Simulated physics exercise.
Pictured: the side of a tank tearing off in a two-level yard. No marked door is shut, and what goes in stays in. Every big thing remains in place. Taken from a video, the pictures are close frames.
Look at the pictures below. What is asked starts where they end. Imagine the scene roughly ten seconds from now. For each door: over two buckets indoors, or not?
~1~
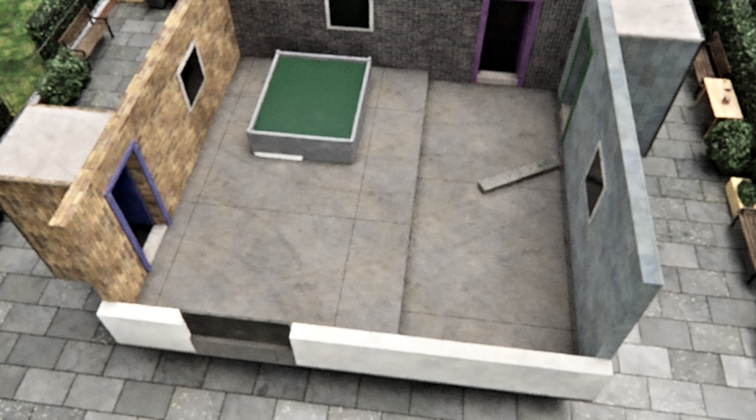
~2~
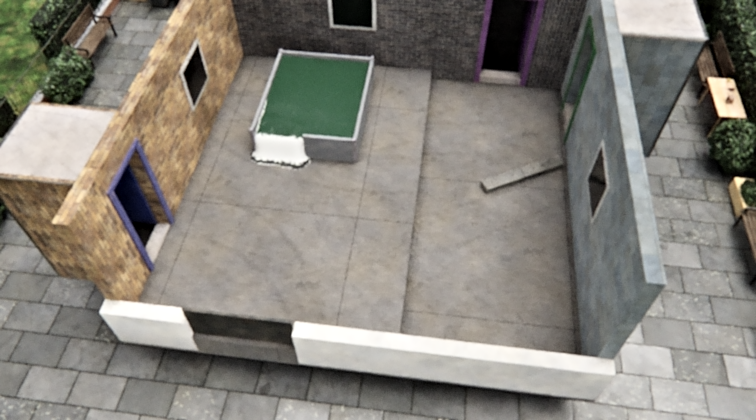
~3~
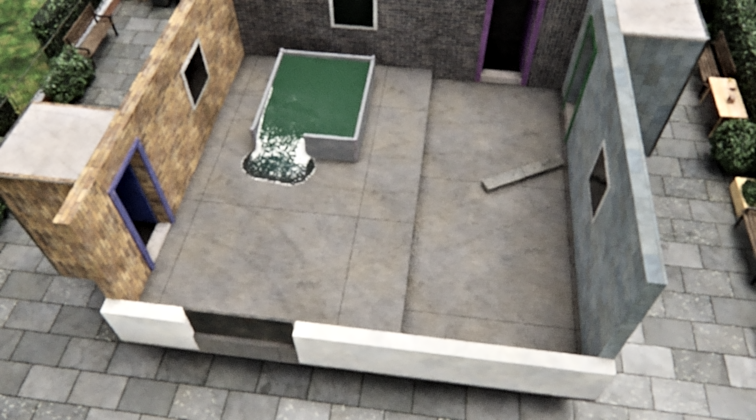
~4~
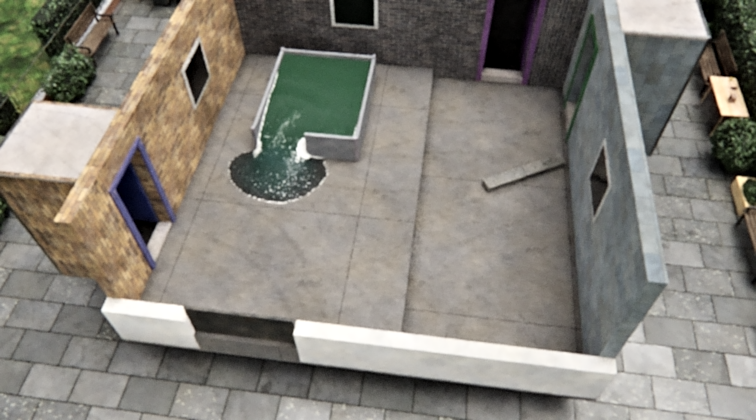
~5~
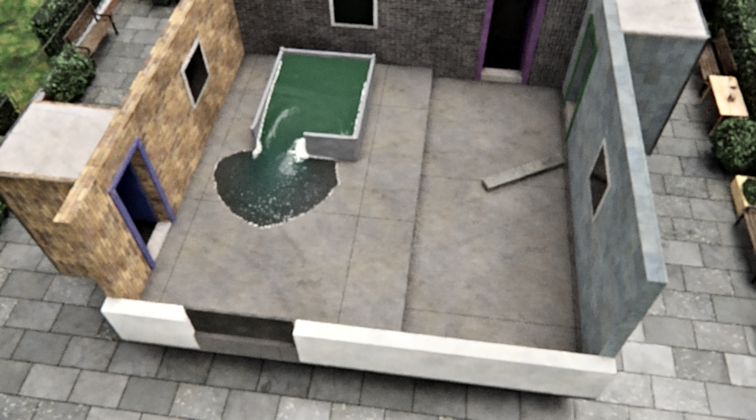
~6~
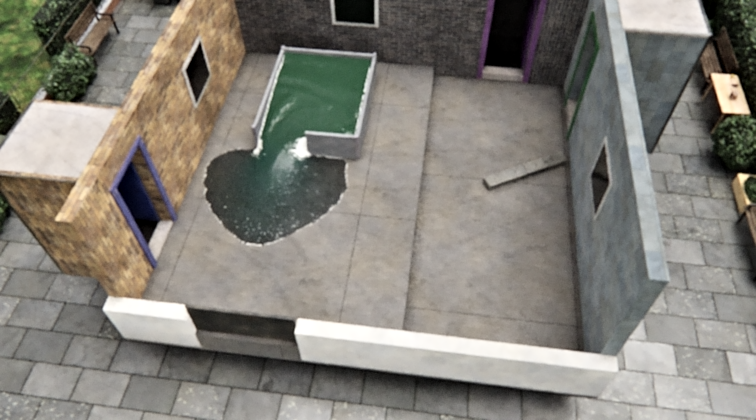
The blue door will receive over two buckets. The purple door will receive two buckets or fewer. The green door will receive two buckets or fewer.
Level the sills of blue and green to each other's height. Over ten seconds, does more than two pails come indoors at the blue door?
One by one: The blue door takes less.
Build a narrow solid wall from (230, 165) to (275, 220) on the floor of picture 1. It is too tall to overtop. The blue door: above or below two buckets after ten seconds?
My take: The blue door stays within the limit.
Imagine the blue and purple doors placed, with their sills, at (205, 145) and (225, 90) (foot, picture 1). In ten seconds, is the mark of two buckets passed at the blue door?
Well, the blue door comes in low.
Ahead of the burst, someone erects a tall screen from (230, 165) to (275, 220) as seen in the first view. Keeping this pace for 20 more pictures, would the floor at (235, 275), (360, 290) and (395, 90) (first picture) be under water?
Reading them off in sequence: Spared, swamped, spared.
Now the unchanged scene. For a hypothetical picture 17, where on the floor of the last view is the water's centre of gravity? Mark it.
I would point to (293, 156).
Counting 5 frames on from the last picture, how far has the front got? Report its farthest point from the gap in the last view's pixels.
I'd point to (189, 319).
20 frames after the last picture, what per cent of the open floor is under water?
Some 35 in a hundred.
A moment on, water covers 20 % of the floor; the blue door wet at the sill, nothing in, the purple door not reached, the green door not reached.
Next, water covers 30 % of the floor; the blue door under two buckets in, the purple door not reached, the green door not reached.
Then, water covers 35 % of the floor; the blue door over two buckets in, the purple door not reached, the green door not reached.
Later, water covers 50 % of the floor; the blue door far over two buckets in, the purple door not reached, the green door not reached.
In the end, water covers 65 % of the floor; the blue door far over two buckets in, the purple door not reached, the green door wet at the sill, nothing in.
